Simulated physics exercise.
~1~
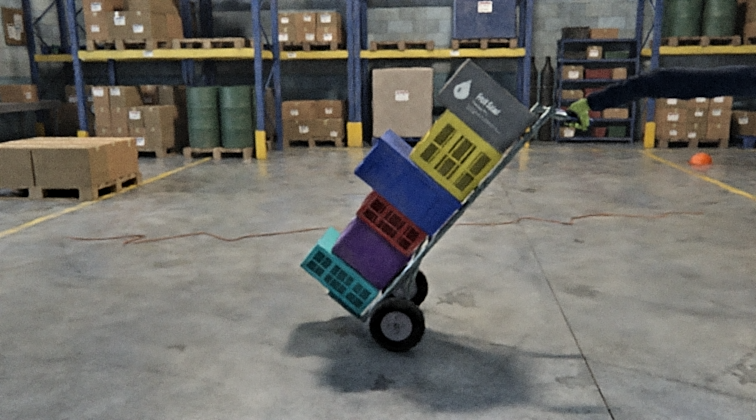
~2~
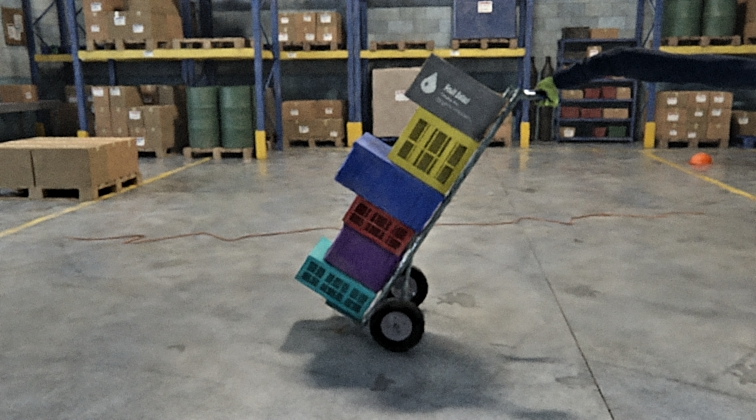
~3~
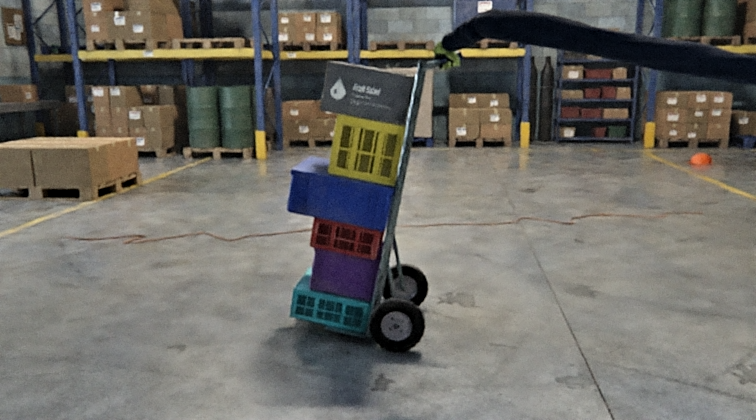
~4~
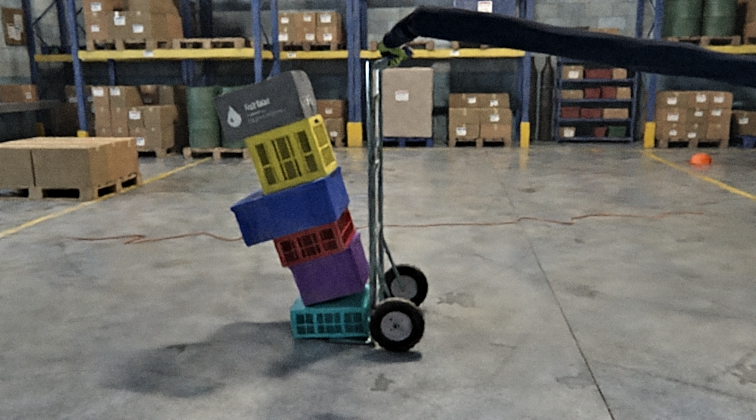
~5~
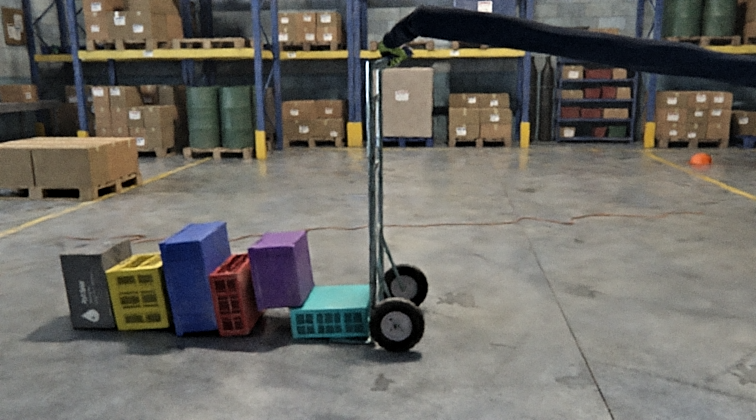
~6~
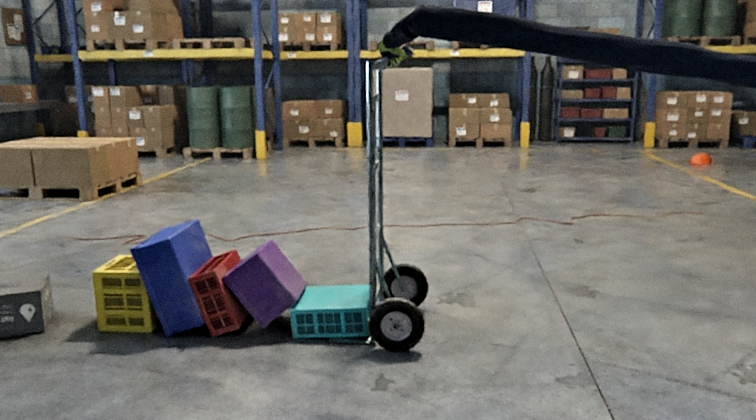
A dark-sleeved arm with a green glove reaches in from the right, gripping a two-wheeled hand truck on a concrete warehouse floor, seen from the side by a still camera with shelves of boxes and drums behind. The tilted truck carries a stack of turquoise, purple, red, blue and yellow containers with a grey box on top. The arm swings it upright, and the upper load pitches left. The stack topples in a row, and the grey box slides farther left. The turquoise crate stays at the truck's base, the purple tote leaning beside it, next to the tilted red and blue ones.
